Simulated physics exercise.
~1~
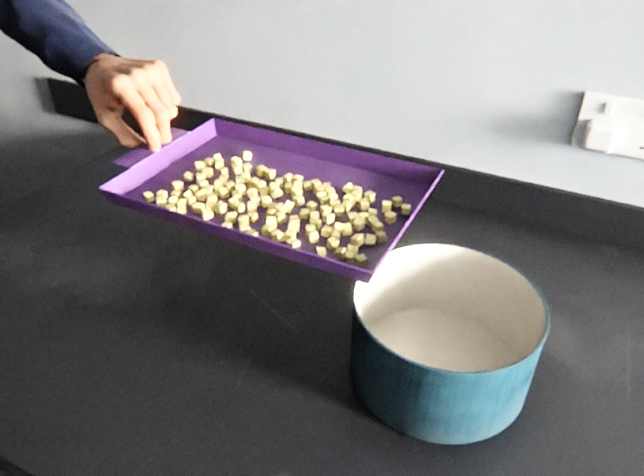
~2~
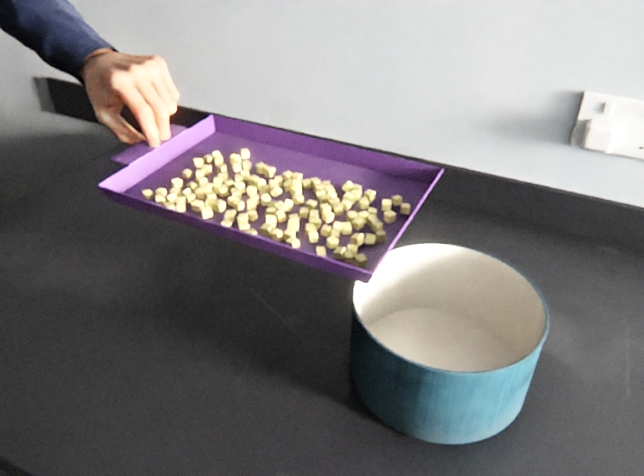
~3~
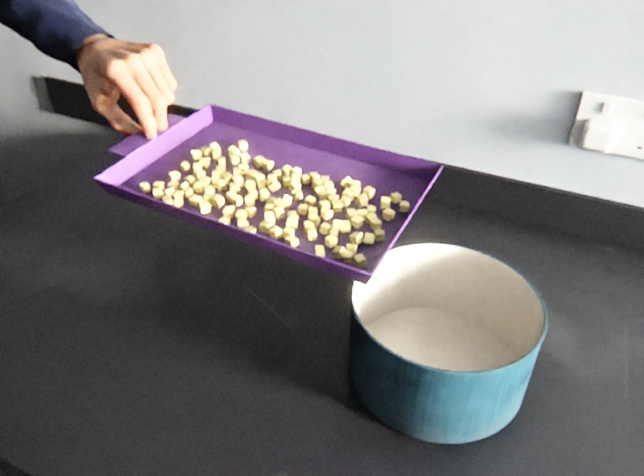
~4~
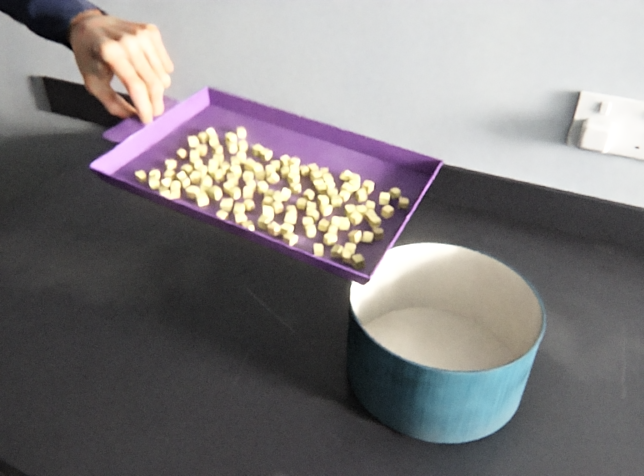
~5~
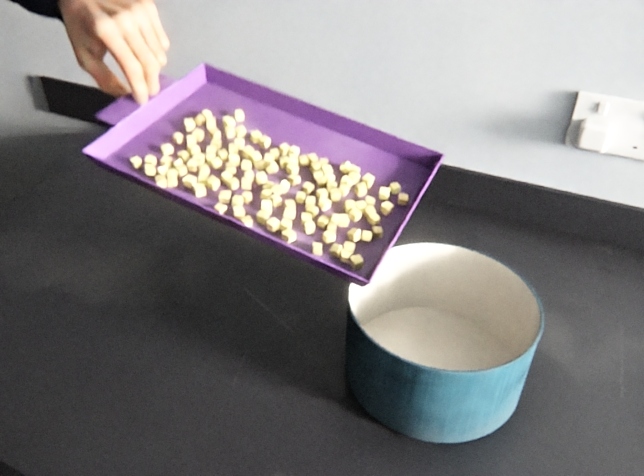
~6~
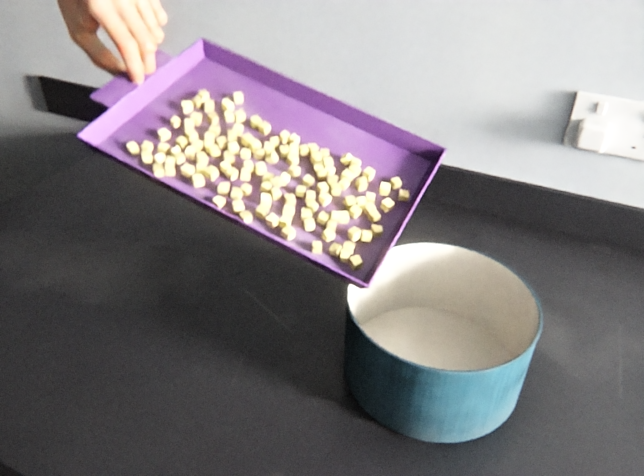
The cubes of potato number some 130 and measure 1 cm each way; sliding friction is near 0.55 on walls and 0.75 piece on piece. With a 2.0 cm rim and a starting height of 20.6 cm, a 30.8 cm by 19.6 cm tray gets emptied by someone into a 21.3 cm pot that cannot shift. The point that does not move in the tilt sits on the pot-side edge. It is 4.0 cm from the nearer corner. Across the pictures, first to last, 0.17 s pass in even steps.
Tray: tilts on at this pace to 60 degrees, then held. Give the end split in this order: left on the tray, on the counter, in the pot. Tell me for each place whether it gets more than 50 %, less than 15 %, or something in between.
My prediction: Tray: A middling fraction; counter: The dominant fraction; pot: A small fraction.
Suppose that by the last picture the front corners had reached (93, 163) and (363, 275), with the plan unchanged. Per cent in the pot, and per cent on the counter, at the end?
Split: Pot = 0, counter = 50.
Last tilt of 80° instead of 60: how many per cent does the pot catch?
Around 0 per cent, then.
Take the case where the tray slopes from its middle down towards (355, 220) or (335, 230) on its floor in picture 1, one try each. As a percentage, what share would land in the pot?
I'd put it at roughly 45 per cent for the first tilt and roughly 15 per cent for the second.
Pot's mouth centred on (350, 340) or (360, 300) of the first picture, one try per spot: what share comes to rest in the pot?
Roughly 55 and 5 percent.
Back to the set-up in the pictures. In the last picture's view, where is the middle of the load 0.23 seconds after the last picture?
The middle of the load should be at about (297, 163) by then.
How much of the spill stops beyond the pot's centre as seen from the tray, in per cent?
Some 70 per cent.
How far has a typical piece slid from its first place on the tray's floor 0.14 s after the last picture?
Around 0 centimetres.
Then, 0.14 s after the last picture, tilt 42 degrees; the tray holds 100 %, the pot 0 %.
Then, 0.23 s after the last picture, tilt 56 degrees; the tray holds 100 %, the pot 0 %.
Then, 0.45 s after the last picture, tilt 60 degrees; the tray holds 75 %, the pot 0 %.
In the end, tray 40 %, counter 60 %, pot 0 %.
